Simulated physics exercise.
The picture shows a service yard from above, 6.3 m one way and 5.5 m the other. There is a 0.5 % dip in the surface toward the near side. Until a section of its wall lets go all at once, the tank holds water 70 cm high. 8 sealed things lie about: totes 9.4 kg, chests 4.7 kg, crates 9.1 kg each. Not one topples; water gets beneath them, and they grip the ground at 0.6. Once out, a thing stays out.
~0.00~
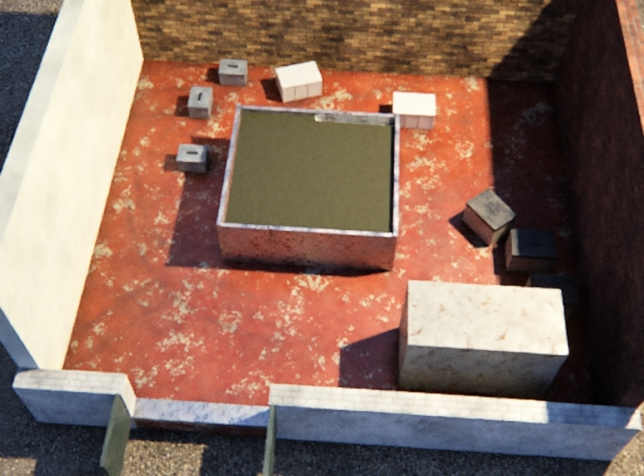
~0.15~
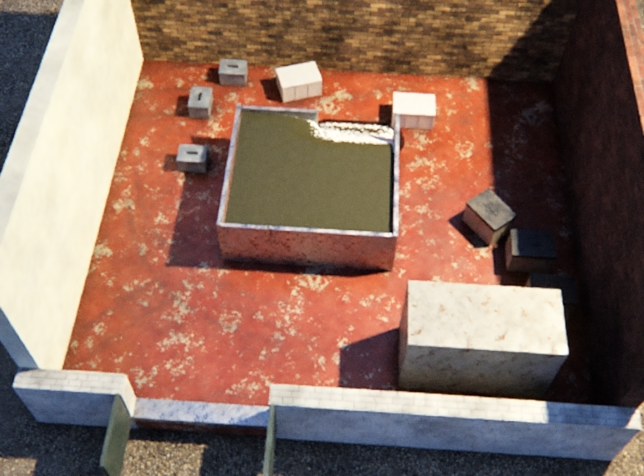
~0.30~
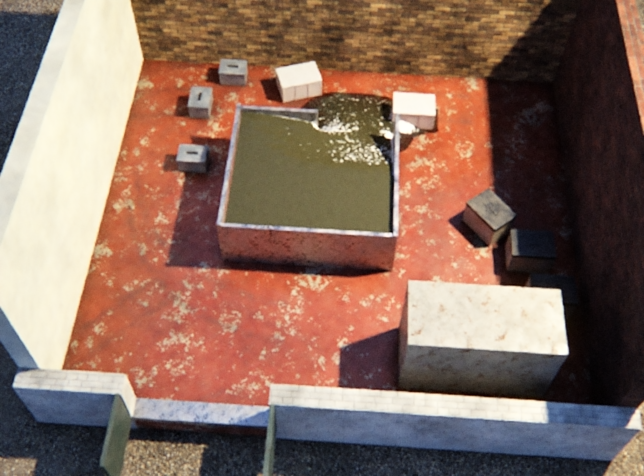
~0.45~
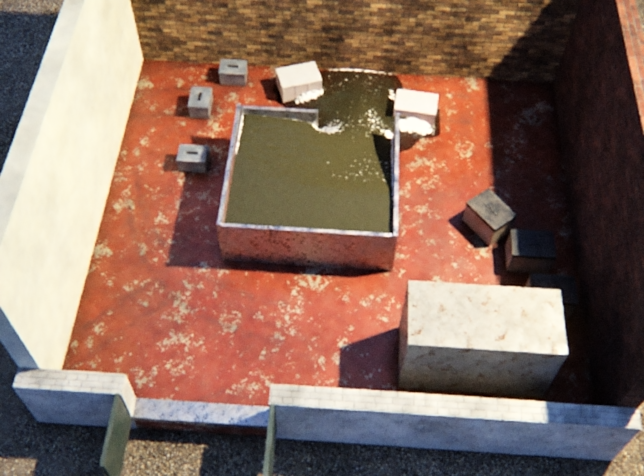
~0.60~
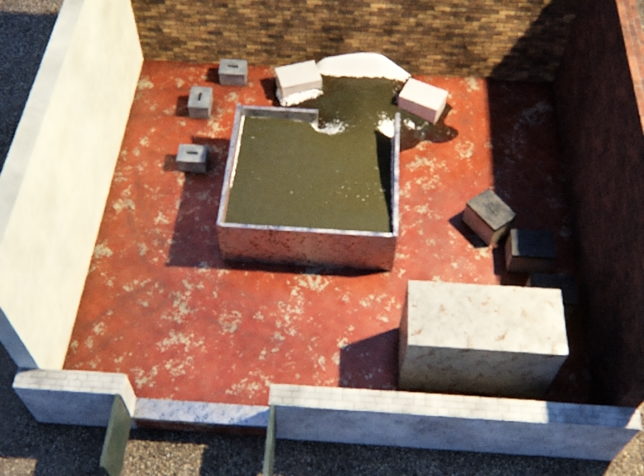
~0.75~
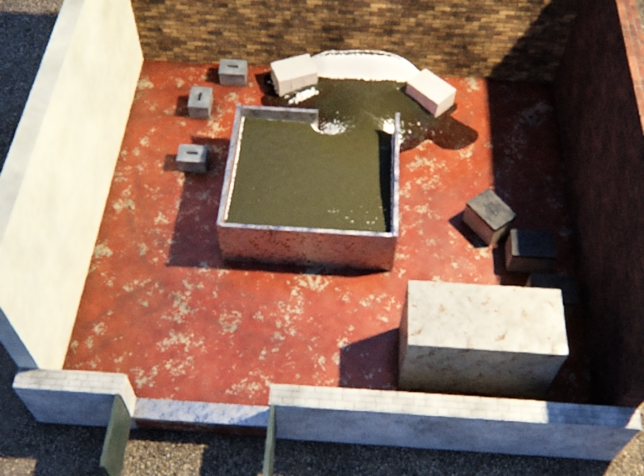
Murky green water poured out through a gap in the back wall of a square tank, spread across the red yard to the brick wall, and pushed two pale crates slightly apart.
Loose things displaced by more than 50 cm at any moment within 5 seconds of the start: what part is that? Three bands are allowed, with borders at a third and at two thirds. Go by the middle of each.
It reaches two thirds.
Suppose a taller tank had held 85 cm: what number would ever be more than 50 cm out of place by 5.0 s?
Under that setup the answer is 8.
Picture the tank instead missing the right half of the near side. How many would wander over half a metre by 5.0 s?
In that case the number is 3.
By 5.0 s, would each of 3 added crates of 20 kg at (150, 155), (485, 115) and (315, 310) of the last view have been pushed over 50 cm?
Each in turn ends up beyond the limit, beyond the limit, within the limit.
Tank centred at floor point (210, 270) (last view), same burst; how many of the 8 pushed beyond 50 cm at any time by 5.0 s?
In that case 7 of them.
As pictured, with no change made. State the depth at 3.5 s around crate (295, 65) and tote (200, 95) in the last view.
About 8 and 8 cm.
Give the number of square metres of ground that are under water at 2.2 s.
Around 13 m2 of it.
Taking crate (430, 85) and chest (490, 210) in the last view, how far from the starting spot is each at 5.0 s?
In turn: 300 cm, 120 cm.
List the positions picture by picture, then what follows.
In the first picture, a crate at (414, 103) rests on the ground; a crate at (299, 74), on the bottom; water covers 3.9 m2; 0 of 8 have shifted.
In the second picture, a crate at (414, 103) rests on the ground; a crate at (299, 74) rests on the ground; water covers 4.6 m2; 0 of 8 have shifted.
In the third picture, a crate at (414, 103), on the bottom; a crate at (299, 74) rests on the ground; 5.4 m2 under water; 0 of 8 have shifted.
In the fourth picture, a crate at (416, 101) rests on the ground, 5 cm from its start; a crate at (299, 74) rests on the ground; water covers 6.4 m2; 1 of 8 have shifted.
In the fifth picture, a crate at (423, 94), on the bottom, 23 cm from its start; a crate at (298, 74), on the bottom; water covers 6.9 m2; 1 of 8 have shifted.
In the sixth picture, a crate at (432, 86) rests on the ground, 44 cm from its start; a crate at (294, 67), on the bottom, 14 cm from its start; 7.4 m2 under water; 2 of 8 have shifted.
After 1.1 s 1 of 8 are over 50 cm from their spots; 0 afloat.
After 2.2 s 3 of 8 are over 50 cm from their spots; 1 afloat.
After 3.5 s 6 of 8 are over 50 cm from their spots; 4 afloat.
After 5.0 s 8 of 8 are over 50 cm from their spots, and 8 have been at some point; 3 afloat.
